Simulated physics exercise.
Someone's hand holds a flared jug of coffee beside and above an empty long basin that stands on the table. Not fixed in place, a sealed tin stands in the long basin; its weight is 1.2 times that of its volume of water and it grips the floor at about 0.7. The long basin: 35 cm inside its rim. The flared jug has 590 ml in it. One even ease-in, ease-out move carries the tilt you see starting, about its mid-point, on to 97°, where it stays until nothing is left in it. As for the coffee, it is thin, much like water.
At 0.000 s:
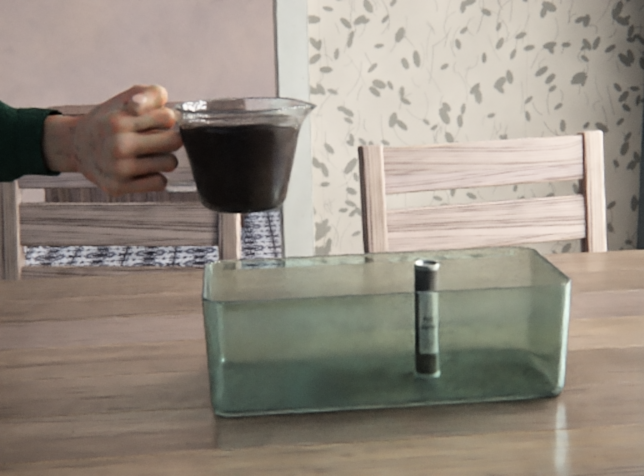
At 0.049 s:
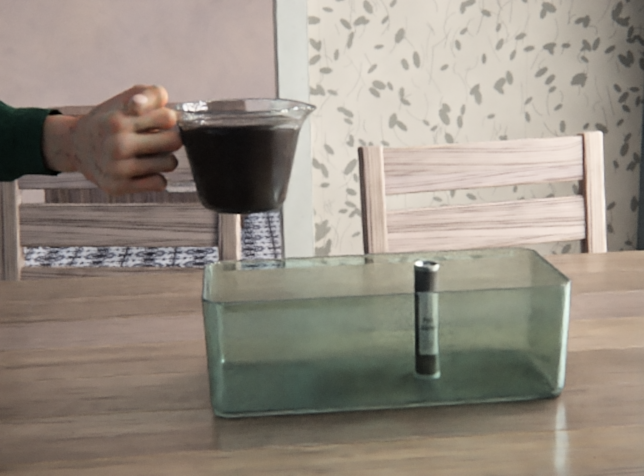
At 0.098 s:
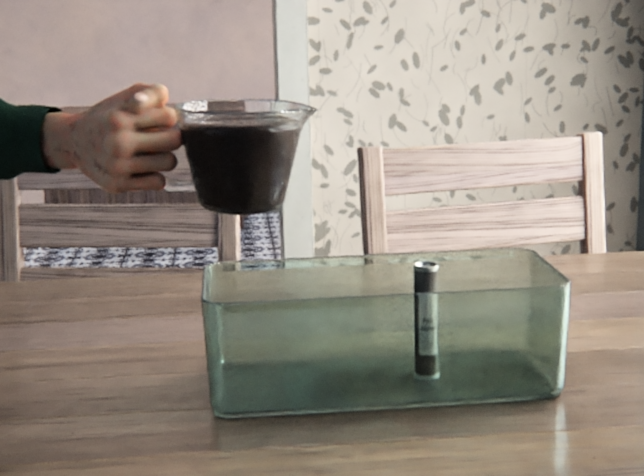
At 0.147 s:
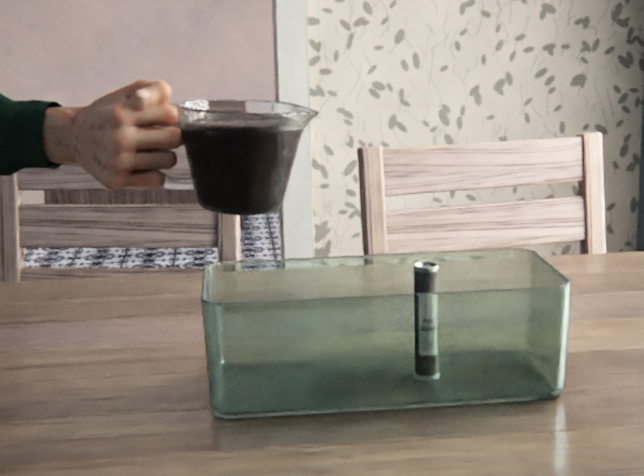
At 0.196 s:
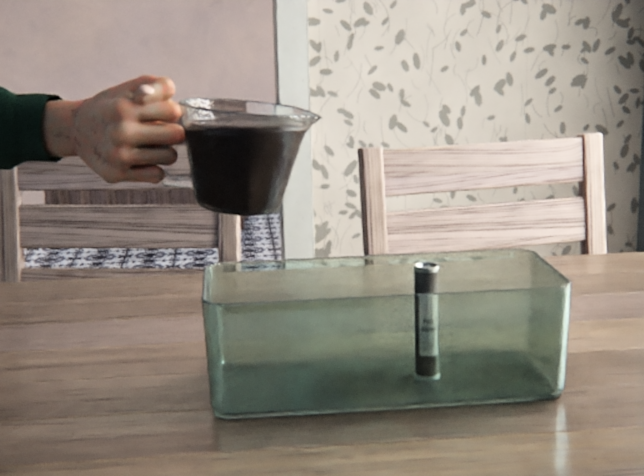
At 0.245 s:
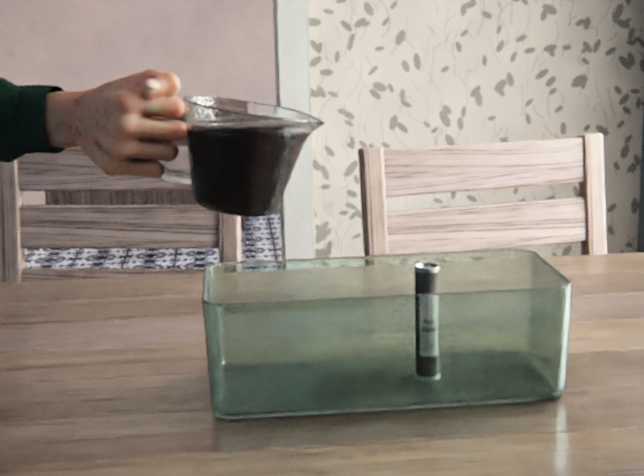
A hand holds a jug of dark liquid above an empty basin and tilts it slightly right.
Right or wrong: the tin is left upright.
Right.
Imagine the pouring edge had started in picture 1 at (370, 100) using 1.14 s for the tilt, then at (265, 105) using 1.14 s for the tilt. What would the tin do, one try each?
The tin overturns the first time and stays vertical the second time.
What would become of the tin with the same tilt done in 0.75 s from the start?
Then it remains upright.
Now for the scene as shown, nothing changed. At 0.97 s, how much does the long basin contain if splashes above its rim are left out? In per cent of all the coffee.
About 74 per cent.
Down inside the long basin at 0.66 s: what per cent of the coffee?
Near 12 in a hundred.
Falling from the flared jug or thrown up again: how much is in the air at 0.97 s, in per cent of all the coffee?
Estimated airborne part: Roughly 12 per cent.
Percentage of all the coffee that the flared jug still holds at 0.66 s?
Around 68 percent.
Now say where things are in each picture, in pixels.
Tilt 0°; pouring edge (316, 104); surface from (181, 121) to (300, 118); the long basin's rim runs from (205, 283) to (552, 266); the tin's top is at (426, 269), in the first picture.
Tilt 0°; pouring edge (317, 105); surface from (181, 122) to (300, 119), in the second picture.
Tilt 2°; pouring edge (317, 108); surface from (182, 123) to (300, 120), in the third picture.
Tilt 4°; pouring edge (319, 111); surface from (184, 122) to (300, 121), in the fourth picture.
Tilt 7°; pouring edge (322, 116); surface from (187, 123) to (305, 122), in the fifth picture.
Tilt 11°; pouring edge (325, 121); surface from (189, 125) to (311, 123), in the sixth picture.
By 0.66 s the tilt is 61° and 67 per cent is still to pour; the tin stands where it began.
By 0.97 s the tilt is 92° and 14 per cent is still to pour; the tin stands where it began.
By 1.29 s the tilt is 97° and 0 per cent is still to pour; the tin stands where it began.
By 1.64 s the tilt is 97° and 0 per cent is still to pour; the tin stands where it began.
At rest the tin stands where it began.
